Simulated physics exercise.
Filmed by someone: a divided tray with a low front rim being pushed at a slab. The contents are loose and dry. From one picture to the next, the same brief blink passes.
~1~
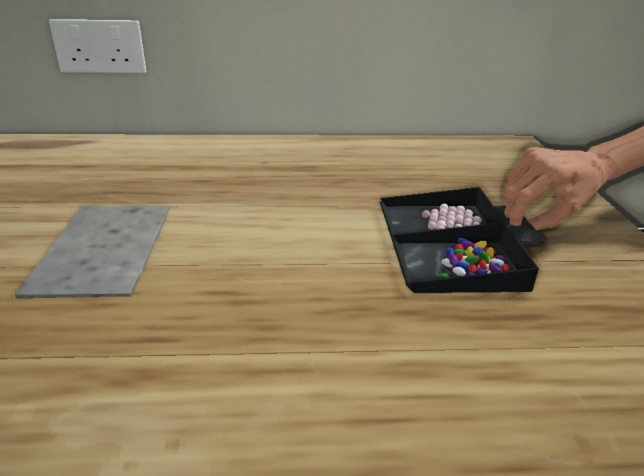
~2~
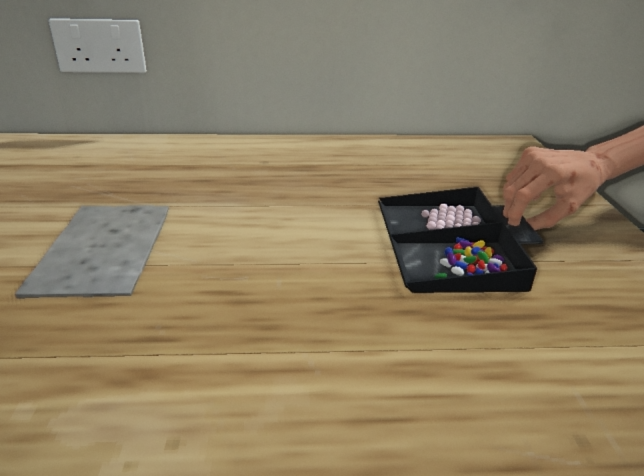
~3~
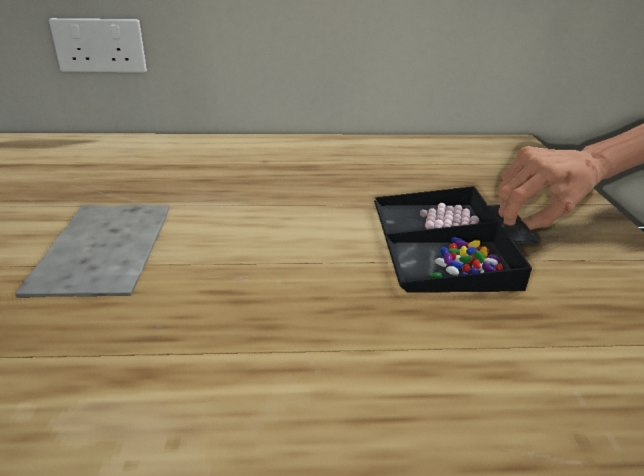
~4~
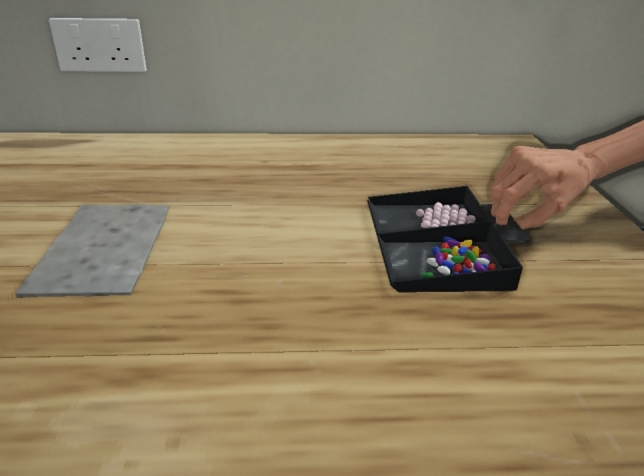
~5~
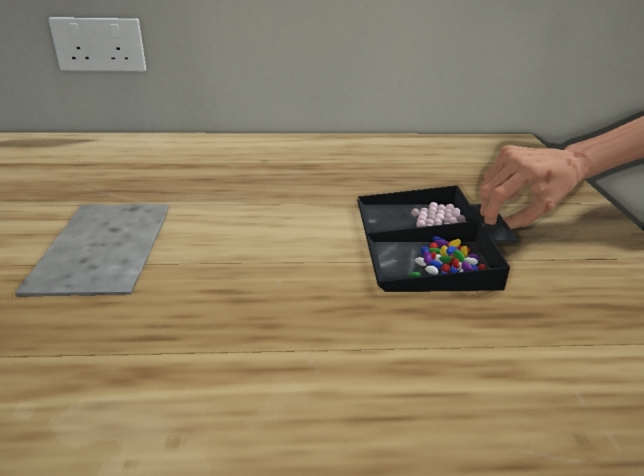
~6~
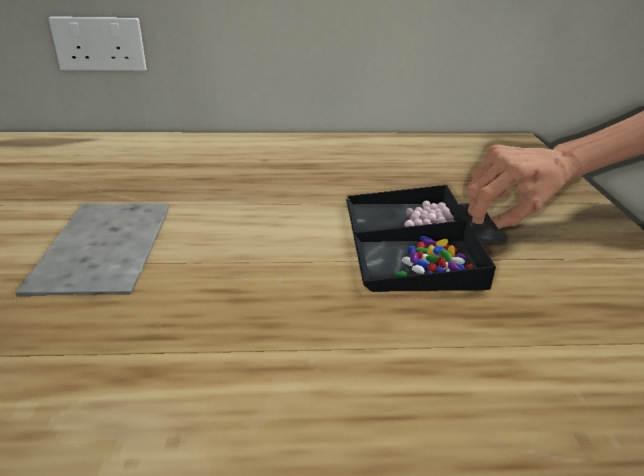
On a wooden worktop below a wall socket, a hand at the right grips a black divided tray holding pale pink balls and colourful jelly beans, with a grey slab lying at the left. The hand barely moves the tray at first, then slides it a short way left, while the slab stays still.
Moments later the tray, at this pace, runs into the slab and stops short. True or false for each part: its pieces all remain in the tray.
Near lot - true; far lot - true.
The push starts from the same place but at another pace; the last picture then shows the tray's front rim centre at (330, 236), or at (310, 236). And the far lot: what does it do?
It is fully retained the first time and does not all stay in the second time.
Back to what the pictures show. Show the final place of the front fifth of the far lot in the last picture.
Near (172, 220).
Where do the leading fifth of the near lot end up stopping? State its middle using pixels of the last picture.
In the final frame you'd find it around (182, 270).
Then, 0.40 s after the last picture, tray still sliding, front rim near (259, 237); near lot all inside; far lot all inside.
Then, 0.89 s after the last picture, tray stopped at the slab; near lot all inside, moved towards the front rim; far lot all inside.
Then, 1.10 s after the last picture, tray stopped at the slab; near lot all inside, moved towards the front rim; far lot all inside, moved towards the front rim.
At rest, tray stopped at the slab; near lot all inside, moved towards the front rim; far lot all inside, moved towards the front rim.
